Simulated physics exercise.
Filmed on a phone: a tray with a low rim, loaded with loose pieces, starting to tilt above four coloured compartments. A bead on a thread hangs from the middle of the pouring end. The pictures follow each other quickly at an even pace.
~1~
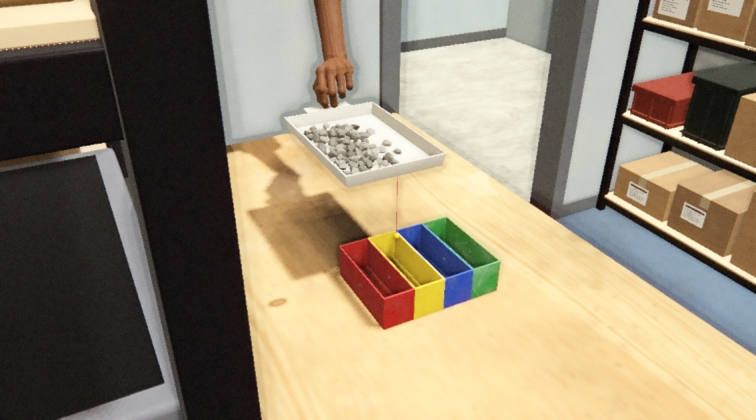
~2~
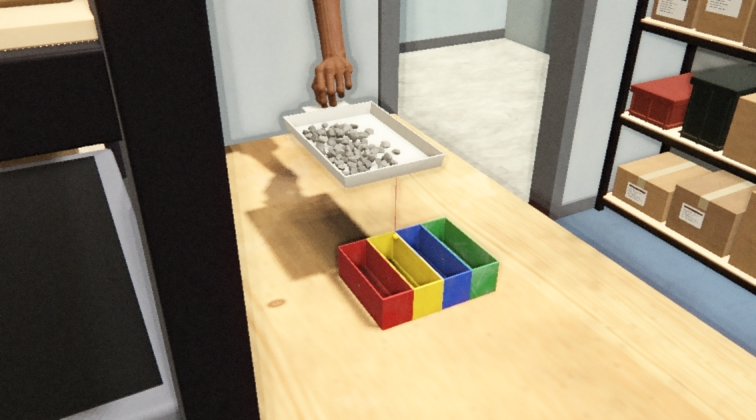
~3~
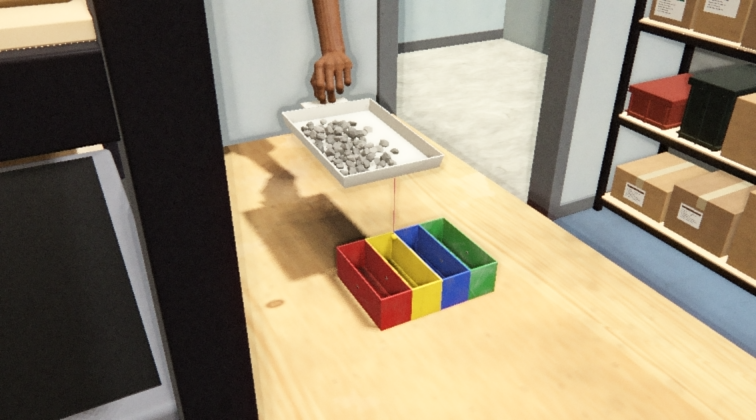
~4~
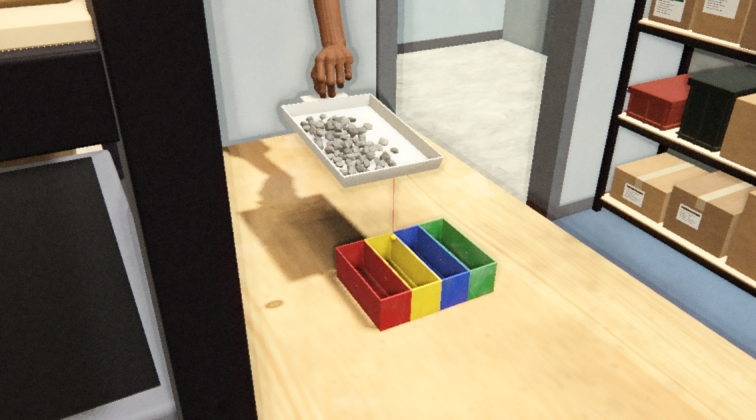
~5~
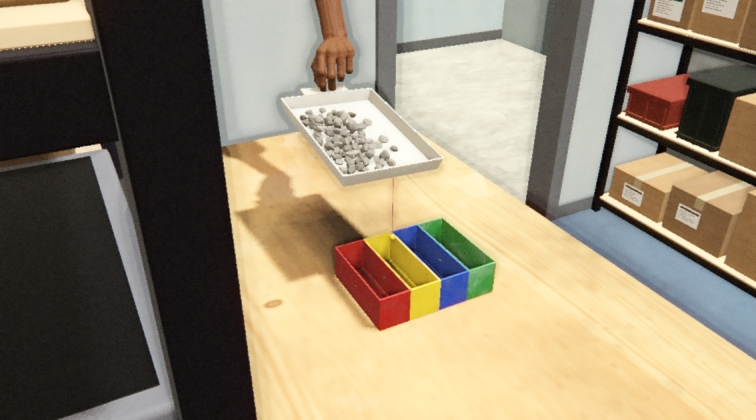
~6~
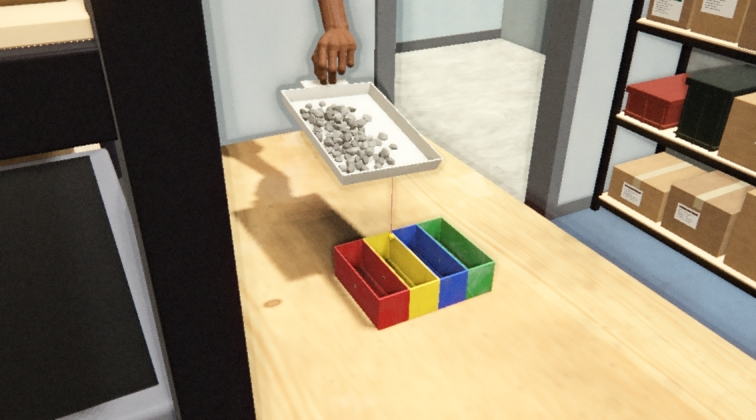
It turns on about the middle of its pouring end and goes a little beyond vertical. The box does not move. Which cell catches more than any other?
The blue cell gets the most.
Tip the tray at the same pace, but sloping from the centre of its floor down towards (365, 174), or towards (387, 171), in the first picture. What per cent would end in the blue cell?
The first gives 0 %, the second 20 %.
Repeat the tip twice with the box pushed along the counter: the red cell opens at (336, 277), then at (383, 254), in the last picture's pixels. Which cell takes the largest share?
The first try: Green. The second: The blue one.
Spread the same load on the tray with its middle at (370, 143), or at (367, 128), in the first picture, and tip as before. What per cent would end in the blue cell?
First some 40, then 40 per cent.
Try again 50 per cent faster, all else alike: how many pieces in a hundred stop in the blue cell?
About 40 per cent.
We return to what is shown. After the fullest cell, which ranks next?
Second comes the cell in green.
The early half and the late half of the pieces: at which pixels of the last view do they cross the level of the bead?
At about (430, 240), then at (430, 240).
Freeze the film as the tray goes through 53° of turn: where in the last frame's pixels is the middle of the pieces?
Near (394, 144).
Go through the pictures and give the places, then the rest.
In the first picture, corners of the pouring end at (348, 174) and (443, 153), level; middle of the load at (353, 149), bits of gravel; bead on its thread at (396, 236); red cell at (399, 306); yellow cell at (429, 296); blue cell at (458, 287); green cell at (486, 277).
In the second picture, corners of the pouring end at (346, 175) and (442, 153), level; middle of the load at (351, 149).
In the third picture, corners of the pouring end at (345, 175) and (440, 154), tipped barely, lowest at the right corner; middle of the load at (350, 147).
In the fourth picture, corners of the pouring end at (345, 175) and (440, 156), tipped a little, lowest at the right corner; middle of the load at (350, 144).
In the fifth picture, corners of the pouring end at (345, 174) and (440, 157), tipped a little, lowest at the right corner; middle of the load at (349, 141).
In the sixth picture, corners of the pouring end at (345, 173) and (439, 157), tipped a little, lowest at the right corner; middle of the load at (349, 138); red cell at (394, 307); yellow cell at (424, 297); blue cell at (453, 287); green cell at (480, 278).
Soon, tray tipped steeply; all on the tray.
A while on, tray tipped right over; most on the tray; a small part in the blue cell; a small part in the green cell; a stray few in the yellow cell; a small part falling or outside the box.
Towards the end, tray tipped past a quarter turn; about half in the blue cell; about a third in the green cell; about a quarter in the yellow cell; a stray few falling or outside the box.
Finally, tray tipped past a quarter turn; about half in the blue cell; about a third in the green cell; about a quarter in the yellow cell; none in the red cell; a stray few outside the box.
